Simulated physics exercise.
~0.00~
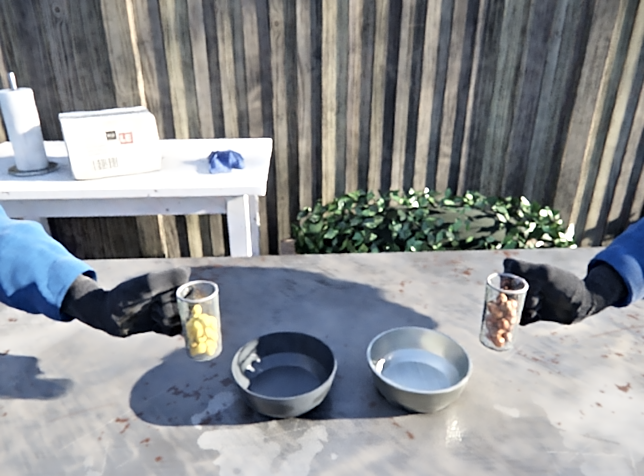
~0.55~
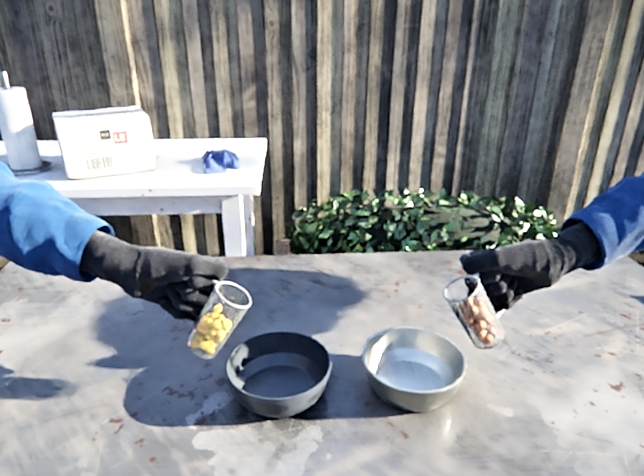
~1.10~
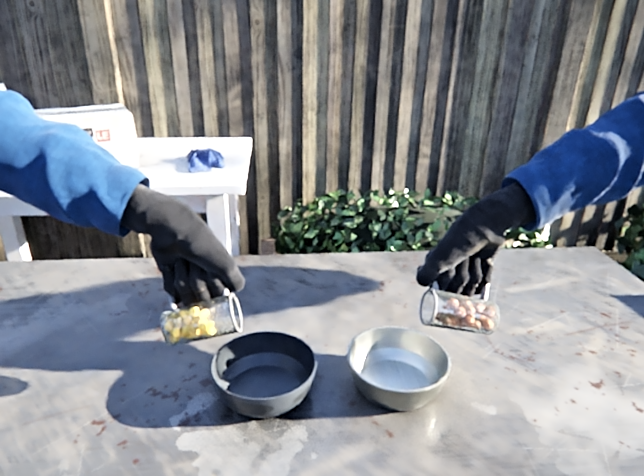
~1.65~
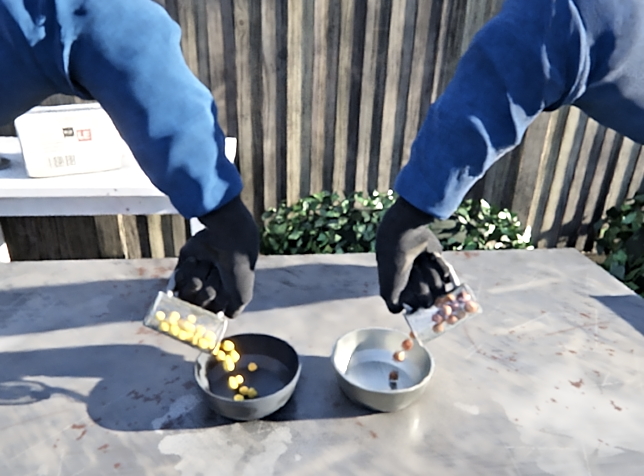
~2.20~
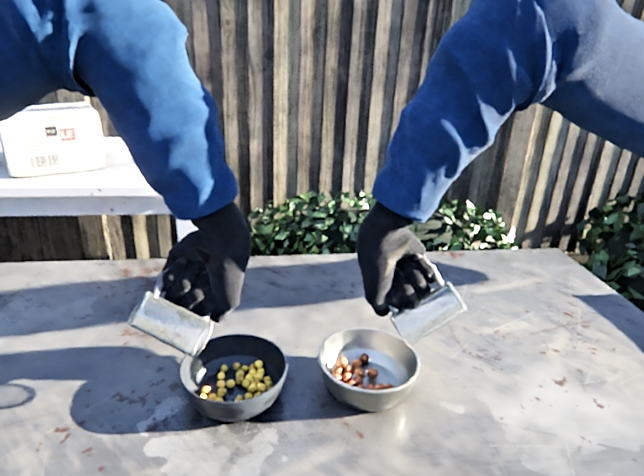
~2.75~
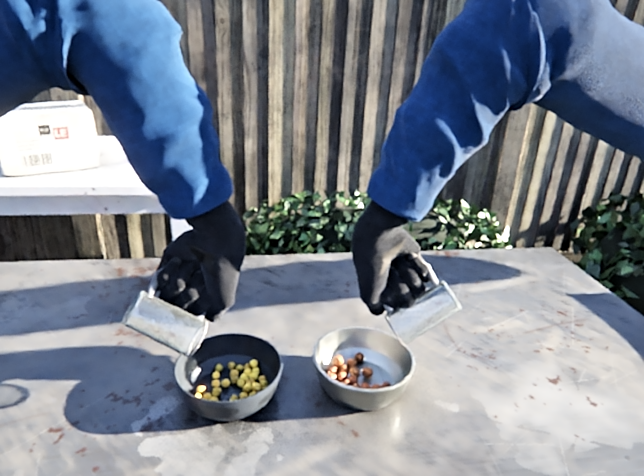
Gloved hands tipping two clear cups over metal bowls outdoors, yellow pieces landing in the left dish and reddish-brown ones in the right.
